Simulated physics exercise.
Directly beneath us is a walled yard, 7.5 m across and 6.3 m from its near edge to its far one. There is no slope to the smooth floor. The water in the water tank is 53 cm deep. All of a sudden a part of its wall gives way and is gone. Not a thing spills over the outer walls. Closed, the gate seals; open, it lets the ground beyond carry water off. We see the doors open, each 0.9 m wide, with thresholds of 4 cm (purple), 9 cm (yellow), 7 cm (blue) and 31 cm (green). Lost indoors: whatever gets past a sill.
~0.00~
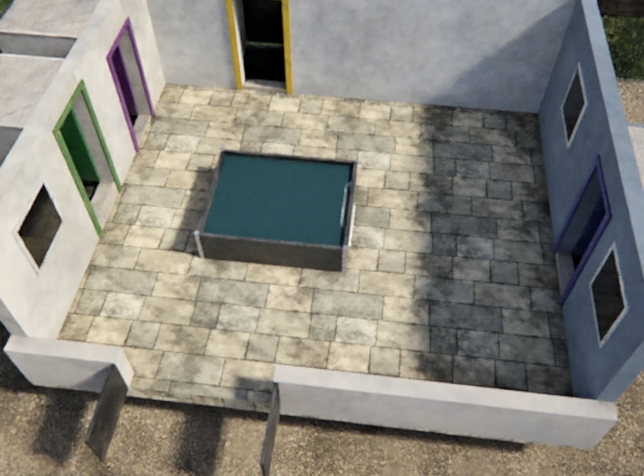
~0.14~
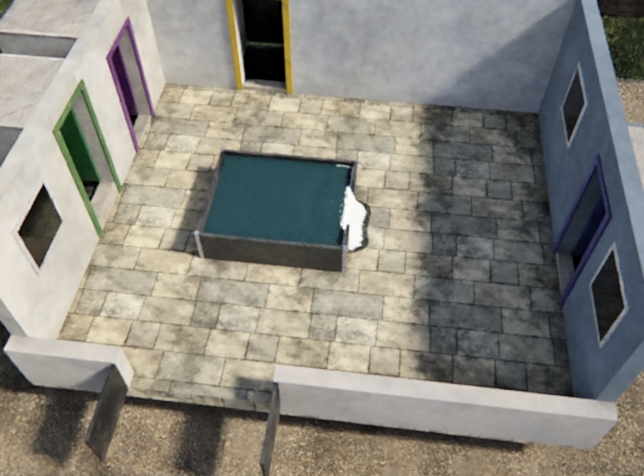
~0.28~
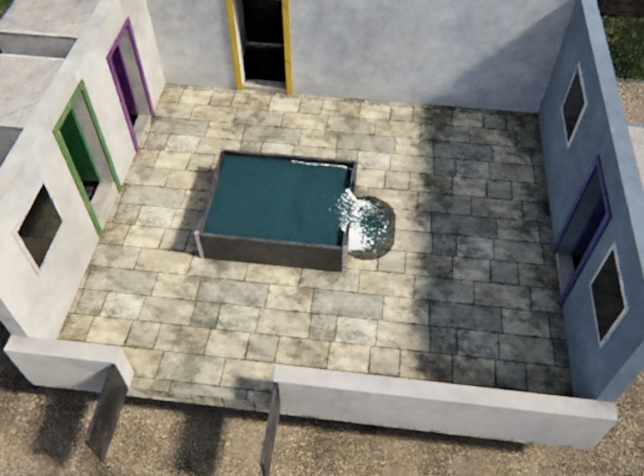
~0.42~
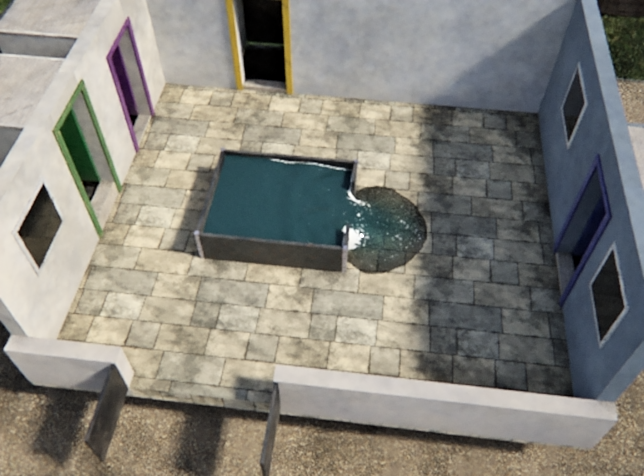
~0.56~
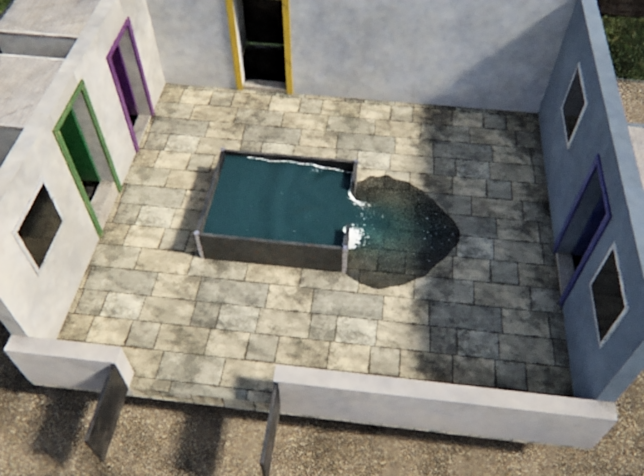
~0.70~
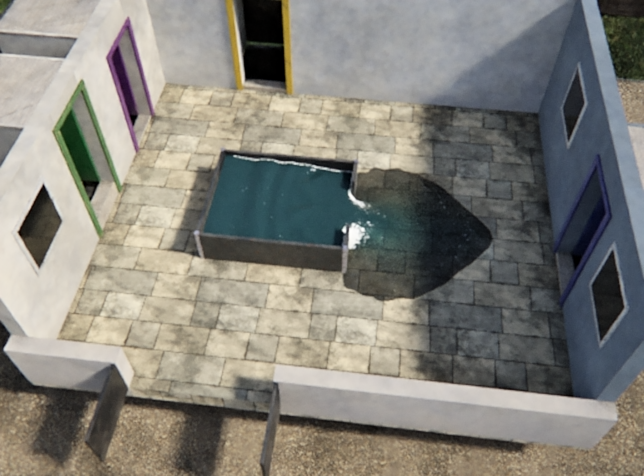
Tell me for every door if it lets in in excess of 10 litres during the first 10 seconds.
In the first 10 seconds the purple door does not let in over 10 litres; the yellow door does not let in over 10 litres; the blue door lets in over 10 litres; the green door does not let in over 10 litres.
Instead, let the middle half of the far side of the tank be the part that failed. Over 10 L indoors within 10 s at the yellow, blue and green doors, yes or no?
Then yellow exceeds it, blue does not exceed it, green does not exceed it.
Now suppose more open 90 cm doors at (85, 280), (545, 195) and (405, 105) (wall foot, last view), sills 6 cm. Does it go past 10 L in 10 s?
Taking them in order, the first gets too little, the second enough and the third too little.
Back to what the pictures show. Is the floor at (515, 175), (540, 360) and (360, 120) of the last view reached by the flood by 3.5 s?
Going in order, covered, then covered, then clear.
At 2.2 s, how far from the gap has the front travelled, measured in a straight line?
I'd say close to 4.2 m.
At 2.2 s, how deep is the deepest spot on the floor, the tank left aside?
It gets to some 28 cm.
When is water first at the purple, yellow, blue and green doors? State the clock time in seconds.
Purple 8.5 s, yellow 6.0 s, blue 1.2 s, green not in the 10 s.
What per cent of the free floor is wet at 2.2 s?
Near 30 per cent is wet.
After 1.4 s water covers 20 % of the floor and is deepest (32 cm) near (353, 226); purple door not reached, yellow door not reached, blue door 10 cm at the sill, 1 L in, green door not reached.
After 2.2 s water covers 30 % of the floor and is deepest (28 cm) near (353, 226); purple door not reached, yellow door not reached, blue door 18 cm at the sill, 33 L in, green door not reached.
After 3.5 s water covers 35 % of the floor and is deepest (22 cm) near (533, 120); purple door not reached, yellow door not reached, blue door 15 cm at the sill, 93 L in, green door not reached.
After 6.0 s water covers 60 % of the floor and is deepest (13 cm) near (353, 226); purple door not reached, yellow door 1 cm at the sill, 0 L in, blue door 11 cm at the sill, 131 L in, green door not reached.
After 10.0 s water covers 90 % of the floor and is deepest (8 cm) near (352, 234); purple door 5 cm at the sill, 0 L in, yellow door 2 cm at the sill, 0 L in, blue door 7 cm at the sill, 143 L in, green door not reached.
